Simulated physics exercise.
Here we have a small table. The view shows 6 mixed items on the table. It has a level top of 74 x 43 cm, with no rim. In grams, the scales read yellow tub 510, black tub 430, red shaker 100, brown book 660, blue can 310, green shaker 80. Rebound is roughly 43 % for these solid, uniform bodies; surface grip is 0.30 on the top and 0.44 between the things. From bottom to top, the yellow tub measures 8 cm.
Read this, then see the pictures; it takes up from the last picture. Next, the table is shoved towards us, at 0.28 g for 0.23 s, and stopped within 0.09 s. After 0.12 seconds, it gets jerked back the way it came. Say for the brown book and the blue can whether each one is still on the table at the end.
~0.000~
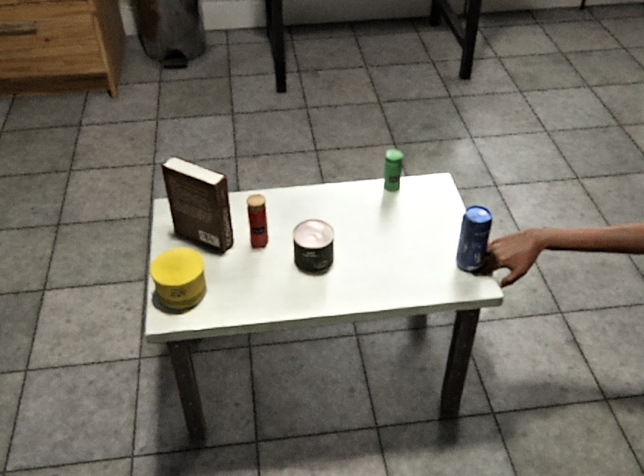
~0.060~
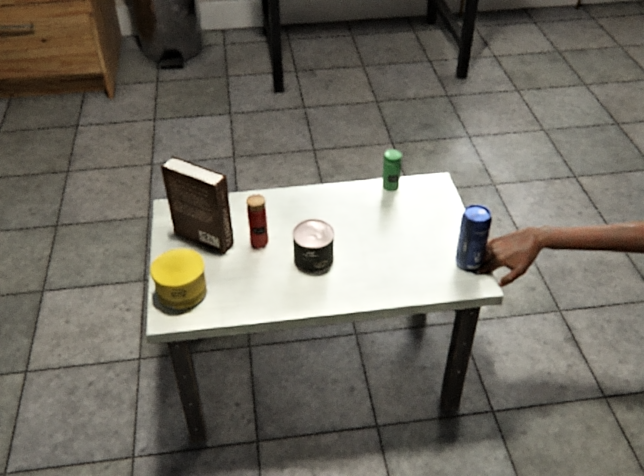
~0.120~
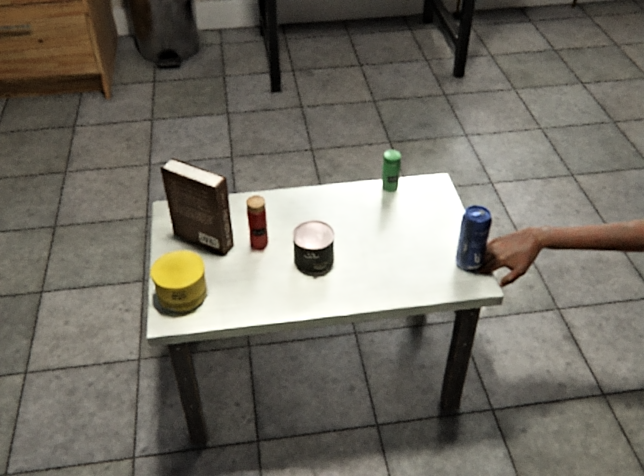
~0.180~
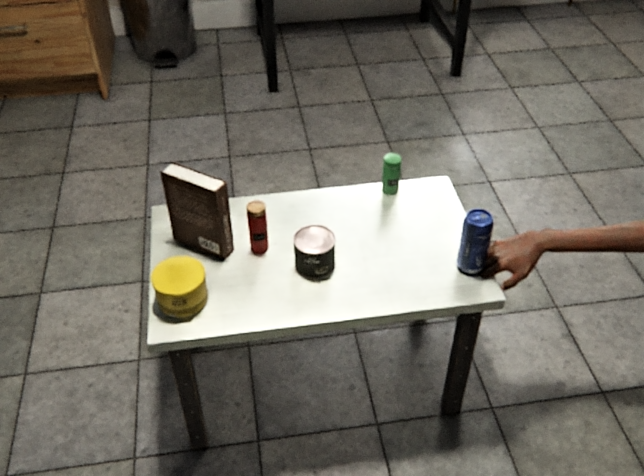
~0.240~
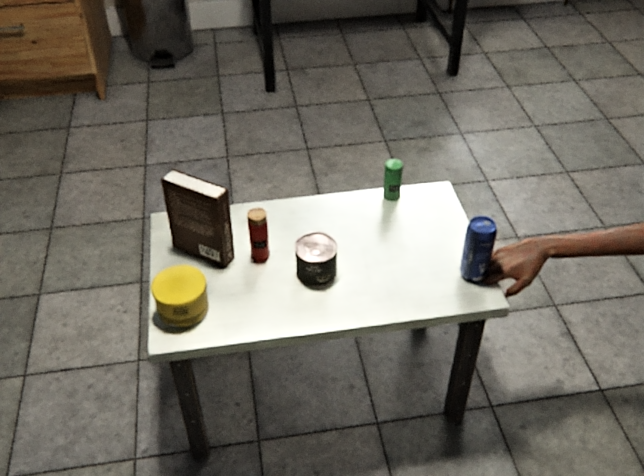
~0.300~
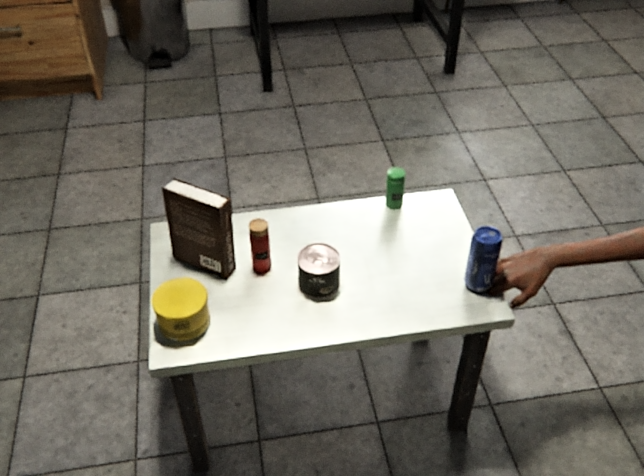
The brown book comes off; the blue can survives on top.
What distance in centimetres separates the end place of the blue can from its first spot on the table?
Roughly 0 centimetres.
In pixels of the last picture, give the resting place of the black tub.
About (313, 245).
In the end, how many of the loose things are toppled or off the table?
I make it 1.
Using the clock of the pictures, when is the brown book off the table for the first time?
It happens near 0.9 s.
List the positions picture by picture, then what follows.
The first picture shows brown book (199, 205); blue can (473, 239).
The second picture shows red shaker (258, 221); green shaker (392, 170).
The third picture shows yellow tub (180, 282); black tub (314, 247).
The fourth picture shows table along by 2 cm; red shaker (258, 227); green shaker (391, 174).
The fifth picture shows table along by 4 cm; yellow tub (181, 297); black tub (316, 260).
The sixth picture shows table along by 8 cm; brown book (200, 229); blue can (483, 260).
Around 0.40 s, table along by 10 cm; brown book at 7° to upright near (198, 244); blue can shifted 2 cm near (490, 276); red shaker shifted 2 cm.
Around 0.80 s, brown book on its side near (150, 254); blue can shifted 3 cm near (475, 245); yellow tub shifted 7 cm.
Around 0.90 s, brown book now off the table; yellow tub shifted 6 cm.
Around 1.20 s, yellow tub shifted 6 cm.
Finally (1.5 s), off the table, brown book; not toppled but over 5 cm from the start, yellow tub; the other 4 still in place (within 5 cm). In the last view, blue can near (470, 235).
